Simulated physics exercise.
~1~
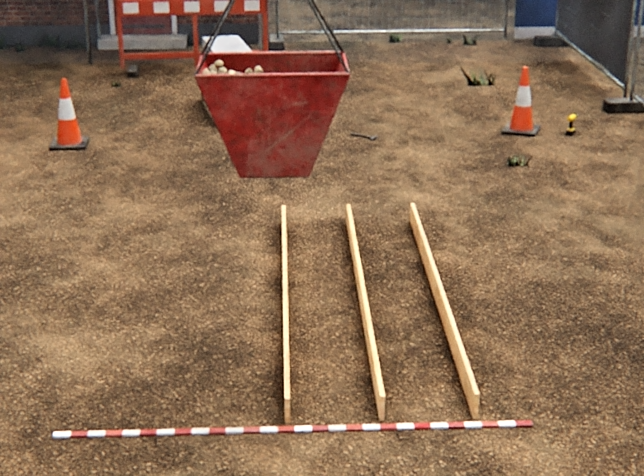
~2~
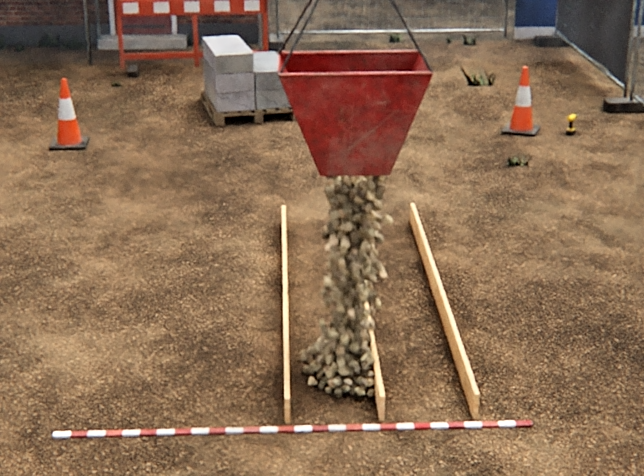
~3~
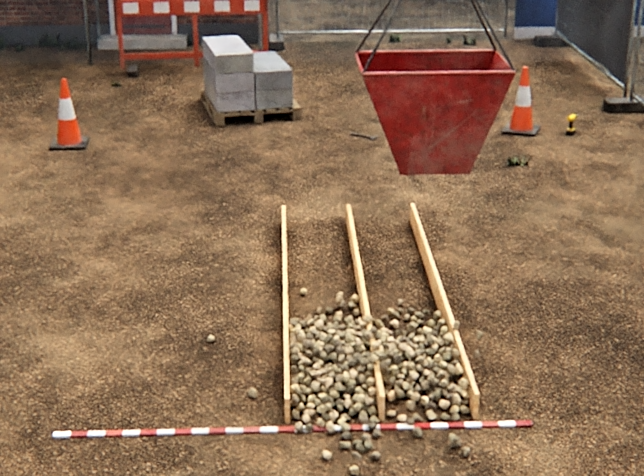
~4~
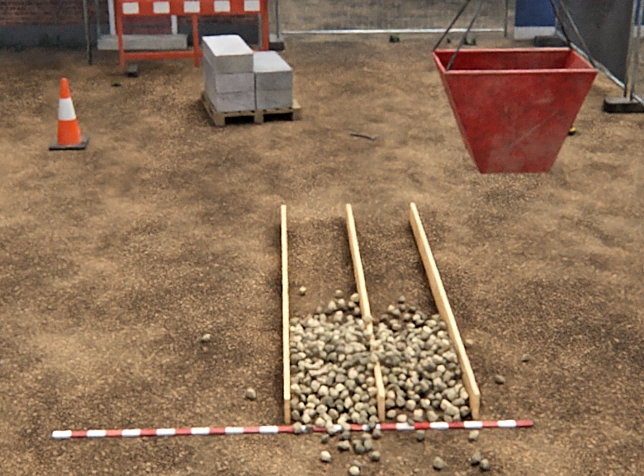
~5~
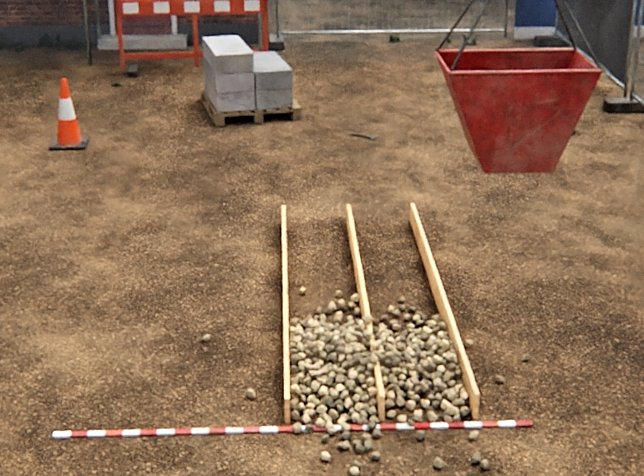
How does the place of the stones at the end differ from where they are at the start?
At the start the stones are up in the hanging red skip, and at the end they lie on the ground lower down and further right, heaped across the near ends of the two bays with a few strays around them.
